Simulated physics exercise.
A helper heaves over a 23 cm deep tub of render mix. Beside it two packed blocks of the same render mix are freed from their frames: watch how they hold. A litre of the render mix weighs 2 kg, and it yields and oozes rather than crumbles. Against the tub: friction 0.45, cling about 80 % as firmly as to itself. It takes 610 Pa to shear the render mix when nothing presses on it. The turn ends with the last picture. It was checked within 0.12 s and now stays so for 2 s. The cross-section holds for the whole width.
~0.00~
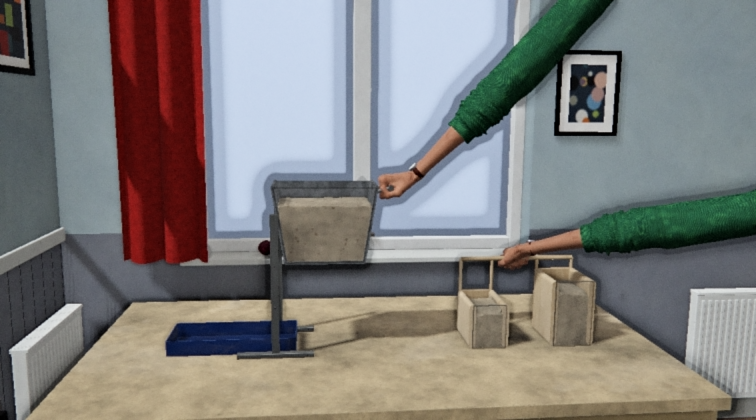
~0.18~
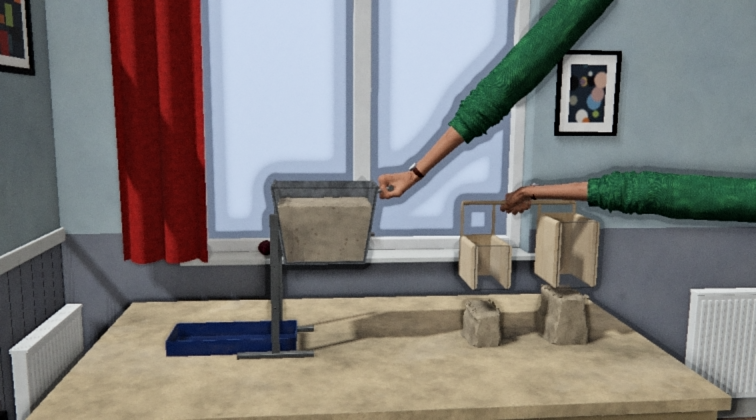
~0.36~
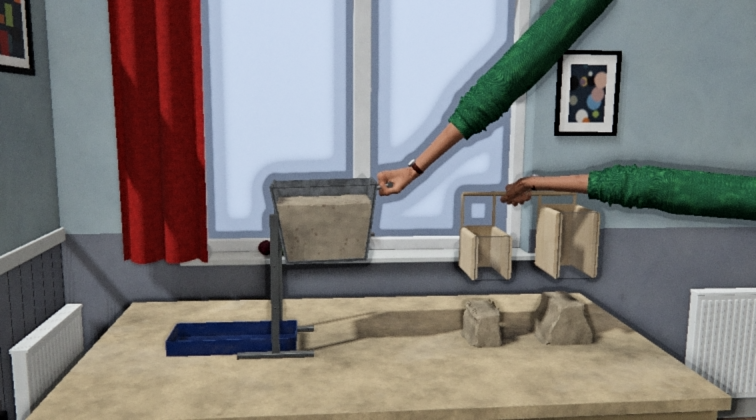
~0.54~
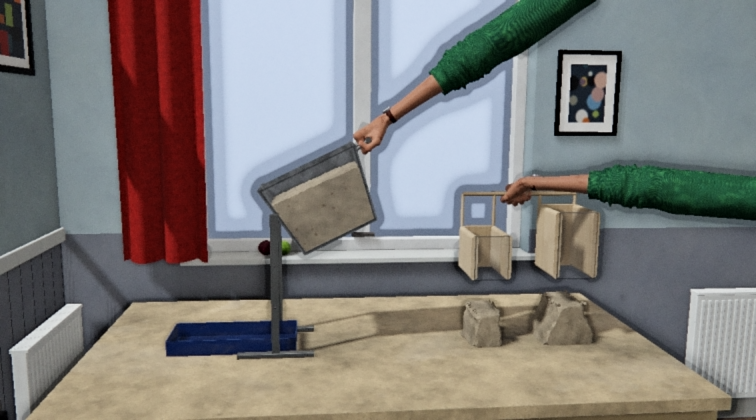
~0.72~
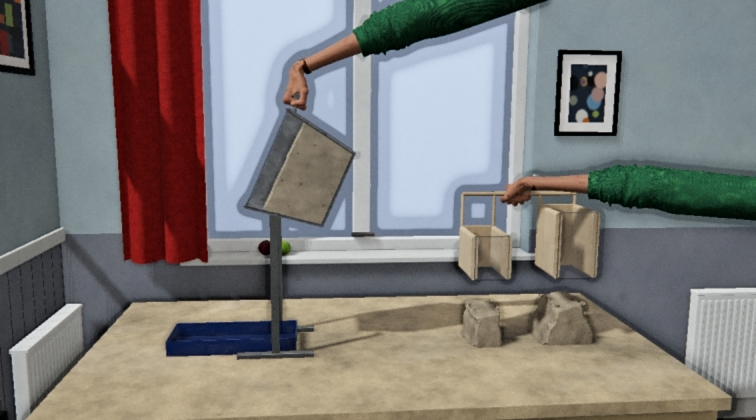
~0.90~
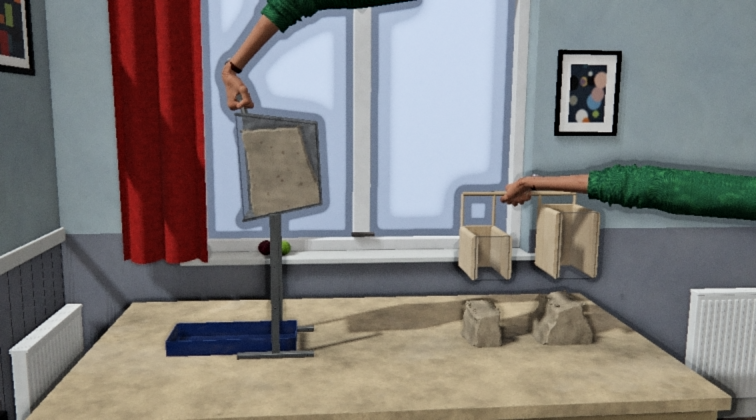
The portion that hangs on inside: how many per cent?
Close to 35 per cent.
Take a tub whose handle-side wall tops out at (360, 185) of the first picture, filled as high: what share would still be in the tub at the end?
In that case some 40 per cent.
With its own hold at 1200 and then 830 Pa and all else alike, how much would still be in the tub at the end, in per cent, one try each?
In that order: 40 %, 40 %.
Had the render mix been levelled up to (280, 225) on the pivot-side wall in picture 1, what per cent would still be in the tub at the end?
Then about 50 %.
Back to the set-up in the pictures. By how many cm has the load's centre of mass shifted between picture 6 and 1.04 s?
Some 9 cm.
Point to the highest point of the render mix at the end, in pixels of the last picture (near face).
Around (299, 183).
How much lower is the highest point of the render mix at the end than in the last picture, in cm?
Some 17 cm.
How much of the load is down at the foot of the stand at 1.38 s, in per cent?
Some 55 per cent.
After 1.04 s, the tub is at 93 degrees and holds 71 %.
After 1.21 s, the tub is at 93 degrees and holds 38 %.
After 1.38 s, the tub is at 93 degrees and holds 35 %.
After 1.55 s, the tub is at 93 degrees and holds 35 %.
After 2.90 s, the tub is at 93 degrees and holds 35 %.
